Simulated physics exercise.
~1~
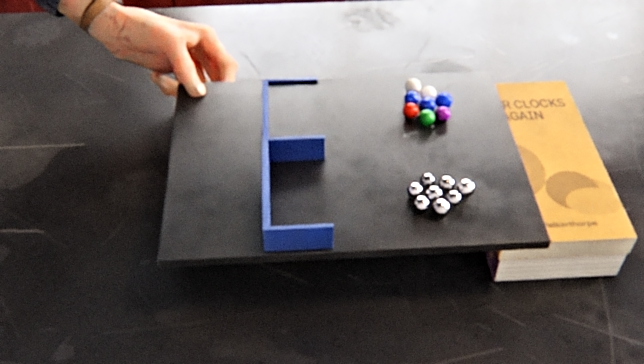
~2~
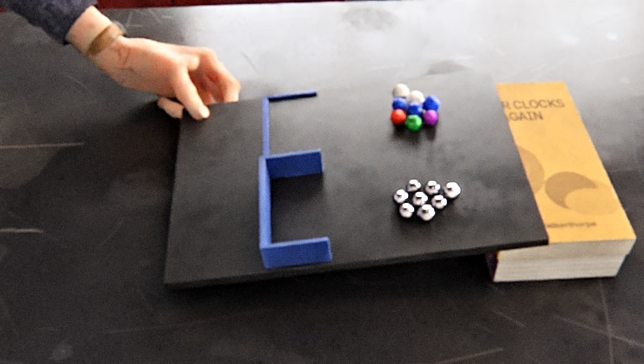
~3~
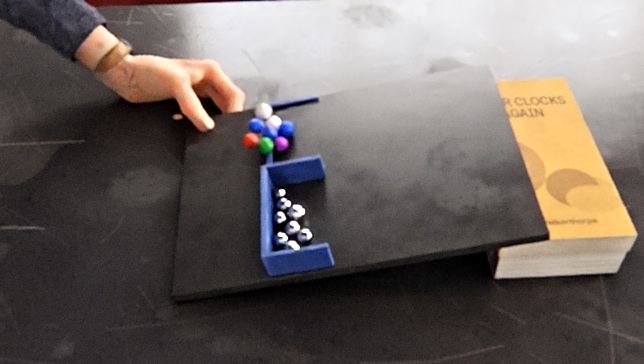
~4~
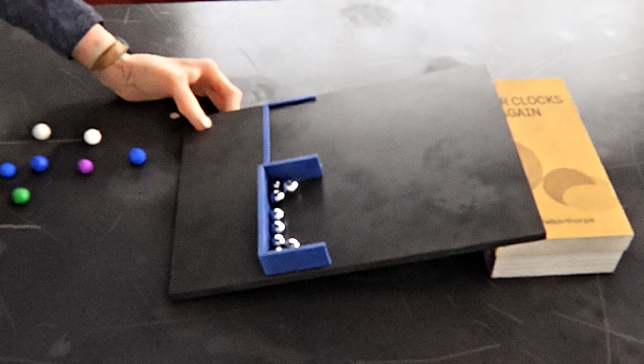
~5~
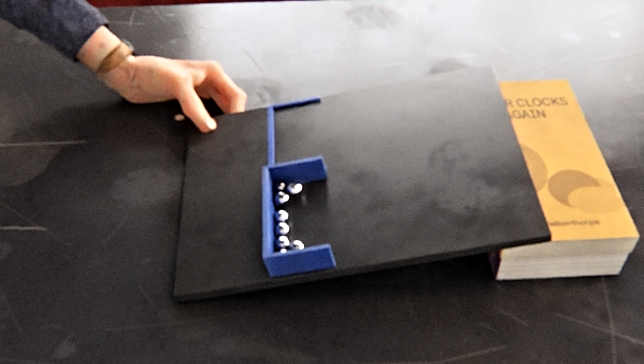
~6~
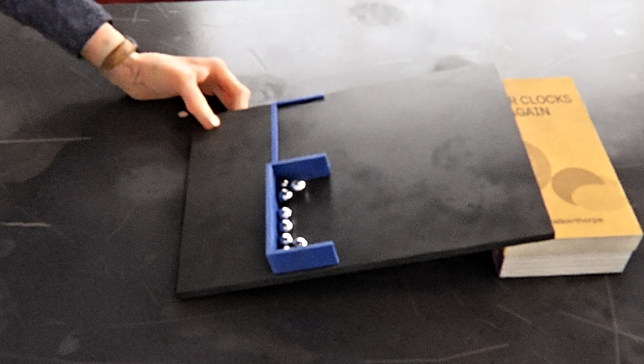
The video shows a hand tilting a black board propped on books, sending two groups of small balls rolling left toward blue barriers. The black-and-white balls collect behind the nearer barrier, while the multicoloured ones pass the farther, lower strip, roll onto the dark table and leave view.
